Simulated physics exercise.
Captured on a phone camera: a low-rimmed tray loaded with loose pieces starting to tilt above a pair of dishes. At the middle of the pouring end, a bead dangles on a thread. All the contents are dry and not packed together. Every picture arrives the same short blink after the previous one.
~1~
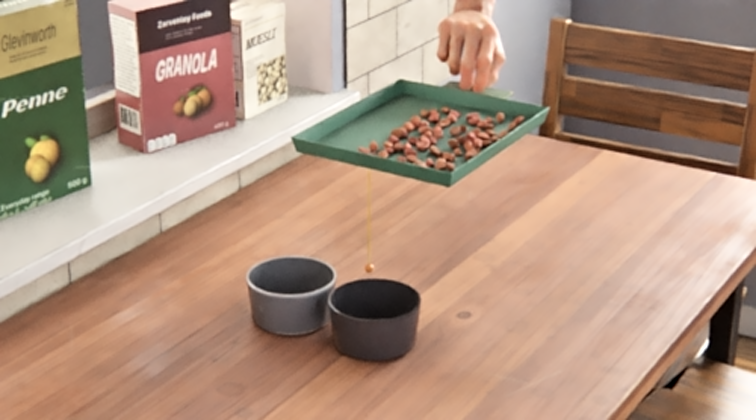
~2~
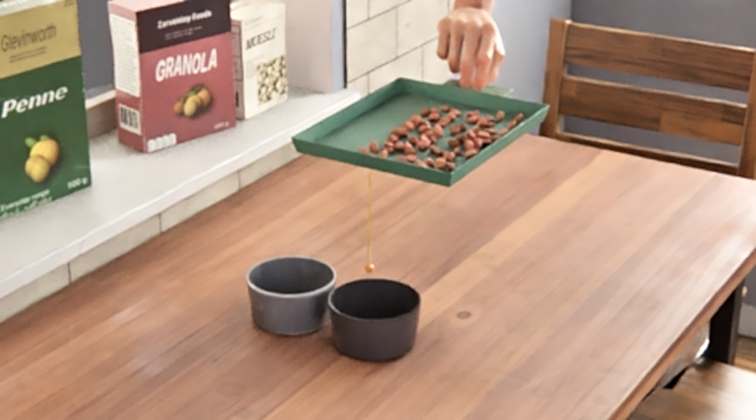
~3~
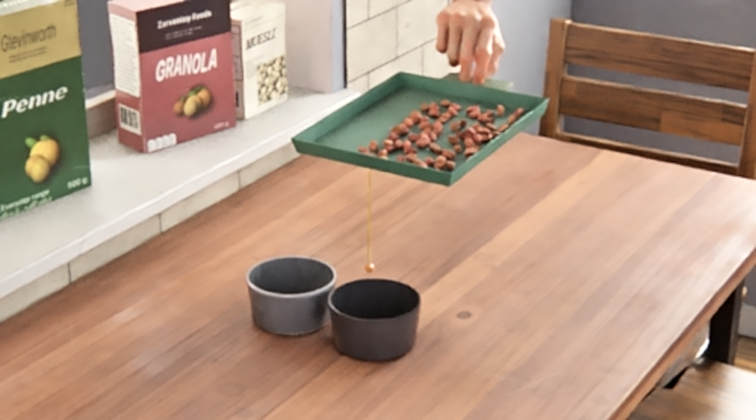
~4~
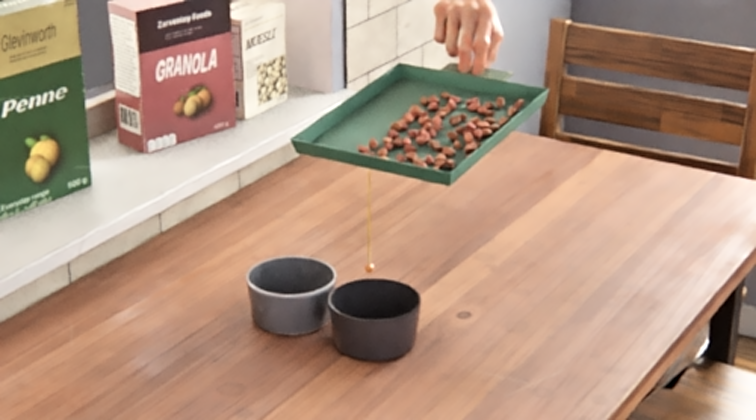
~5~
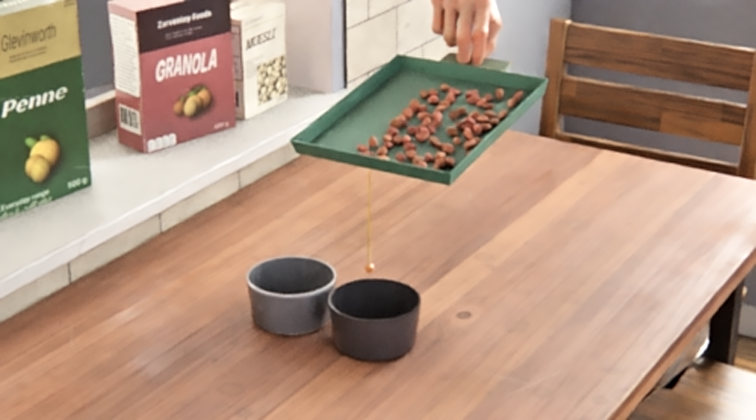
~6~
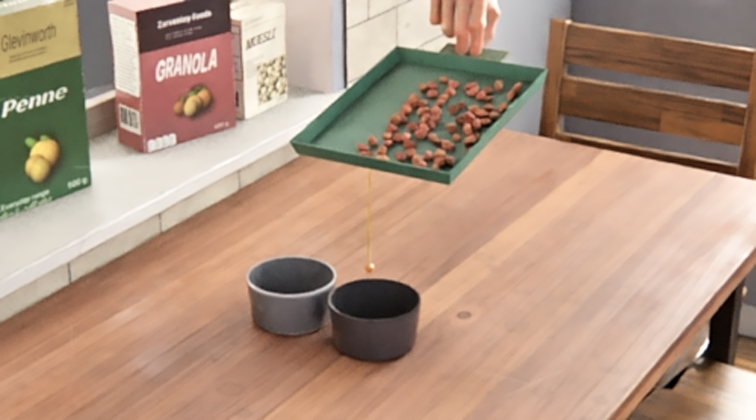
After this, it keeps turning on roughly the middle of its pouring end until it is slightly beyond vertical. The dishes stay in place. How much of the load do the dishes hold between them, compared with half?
Between them the dishes hold more than half of the load.
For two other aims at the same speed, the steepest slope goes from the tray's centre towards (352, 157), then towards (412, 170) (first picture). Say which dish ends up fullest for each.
It would be the left-side one to begin with, and after that the right-side one.
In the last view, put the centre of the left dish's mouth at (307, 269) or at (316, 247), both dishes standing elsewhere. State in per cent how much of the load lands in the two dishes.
50% for the first placement, 0% for the second.
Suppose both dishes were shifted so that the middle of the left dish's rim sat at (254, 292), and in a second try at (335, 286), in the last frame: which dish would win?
So: The one further right first, and the one further left second.
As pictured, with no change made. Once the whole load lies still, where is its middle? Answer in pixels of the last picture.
Resting centre, last picture - approx. (348, 334).
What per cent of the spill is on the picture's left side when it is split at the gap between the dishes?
About 80 per cent.
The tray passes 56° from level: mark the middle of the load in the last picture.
Somewhere around pixel (386, 147) in the last picture.
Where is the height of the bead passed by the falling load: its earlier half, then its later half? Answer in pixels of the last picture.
Near (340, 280) to start, and near (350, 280) afterwards.
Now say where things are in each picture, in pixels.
In the first frame, corners of the pouring end (297, 136) and (450, 171), level; middle of the load (438, 137), bits of crushed brick; left dish (266, 310); right dish (351, 335); bead on its thread (369, 268).
In the second frame, corners of the pouring end (296, 136) and (450, 171), level; middle of the load (438, 136).
In the third frame, corners of the pouring end (296, 137) and (449, 171), tipped barely, lowest at the left corner; middle of the load (438, 133).
In the fourth frame, corners of the pouring end (296, 138) and (449, 171), tipped a little, lowest at the left corner; middle of the load (438, 129).
In the fifth frame, corners of the pouring end (295, 139) and (448, 170), tipped a little, lowest at the left corner; middle of the load (437, 124).
In the sixth frame, corners of the pouring end (295, 140) and (448, 170), tipped a little, lowest at the left corner; middle of the load (437, 120); left dish (266, 310); right dish (351, 335).
Just after the last frame, tray tipped steeply; every one on the tray.
A moment on, tray tipped right over; the larger part on the tray; just a few in the right dish; about a tenth in the left dish; about a tenth outside both; about a tenth in the air.
Further on, tray tipped past a quarter turn; roughly half in the right dish; roughly a third in the left dish; roughly a quarter outside both.
When it is over, tray tipped past a quarter turn; roughly half in the right dish; roughly a third in the left dish; roughly a quarter outside both.
